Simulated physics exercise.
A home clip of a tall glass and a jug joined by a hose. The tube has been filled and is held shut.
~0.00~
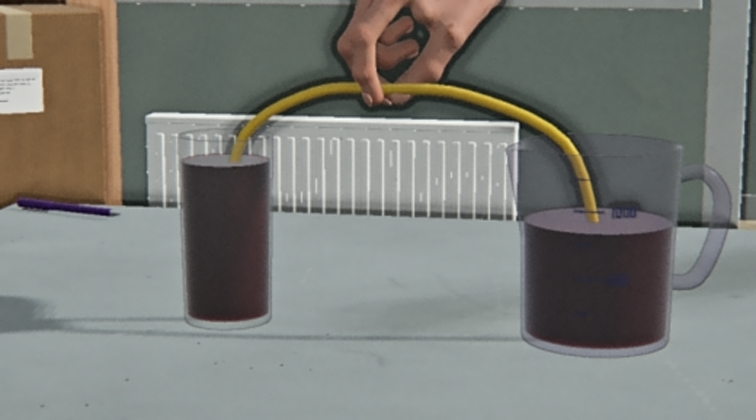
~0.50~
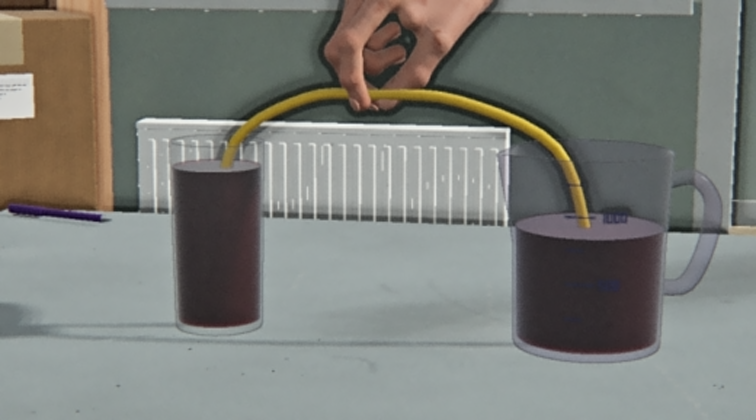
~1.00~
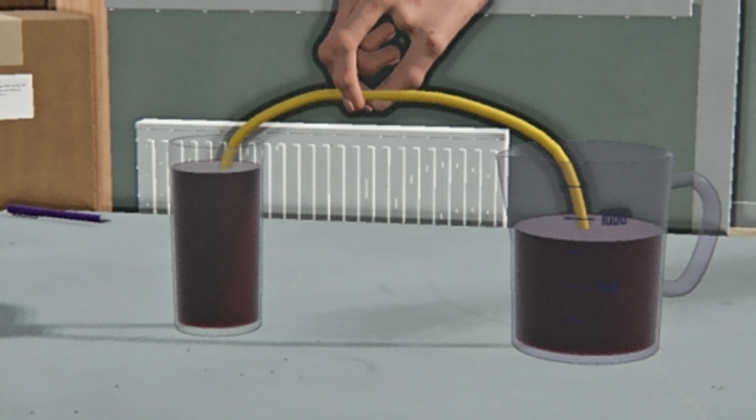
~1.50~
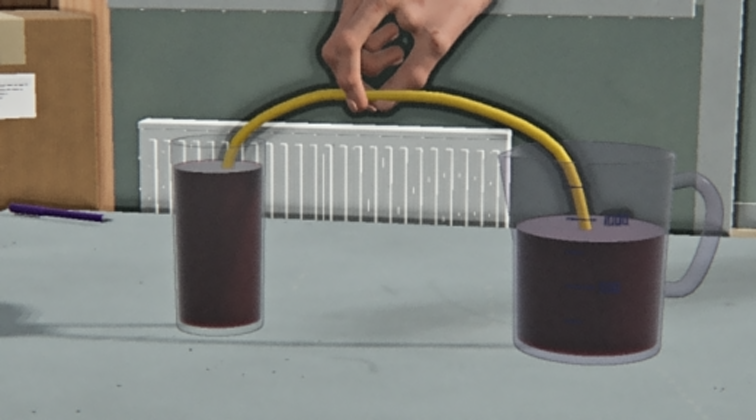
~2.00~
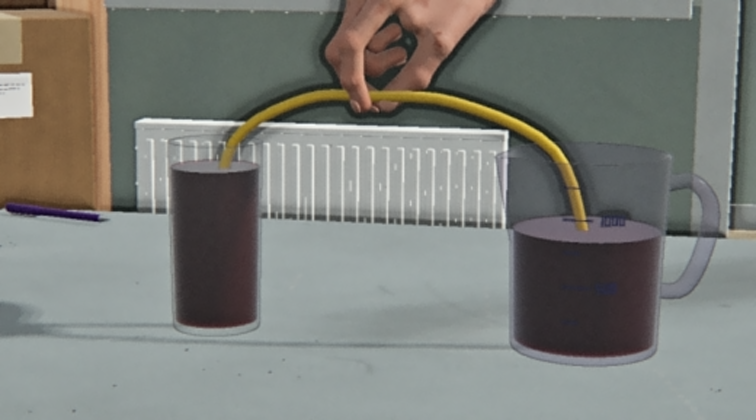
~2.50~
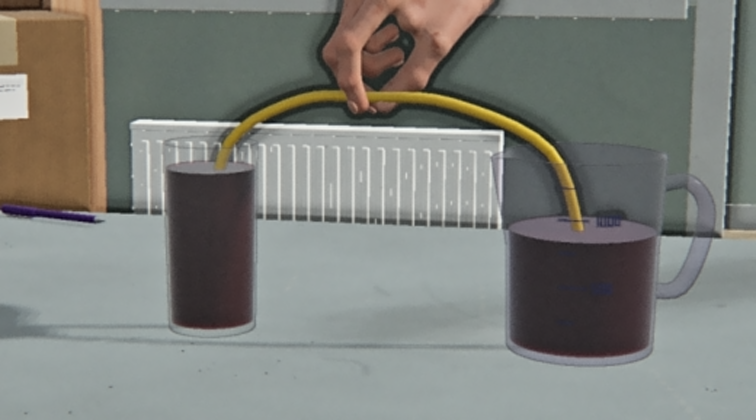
To begin with, a hand pinches a yellow hose arched between a nearly full tall glass on the left and a jug about two thirds full on the right, both holding dark red liquid. The view shifts slightly, then the hand keeps its grip, and neither liquid level visibly changes.
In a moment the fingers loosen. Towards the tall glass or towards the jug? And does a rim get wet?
Flow is rightwards, and the taker has room for it.
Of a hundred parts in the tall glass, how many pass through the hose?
About 25 per cent.
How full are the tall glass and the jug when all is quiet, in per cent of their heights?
In turn 65 and 65 per cent.
After 8.0 s, the tall glass is about three quarters full; the jug is about two thirds full.
After 20.0 s, the tall glass is about two thirds full; the jug is about two thirds full.
After 45.0 s, the tall glass is about two thirds full; the jug is about two thirds full; the two surfaces are level.
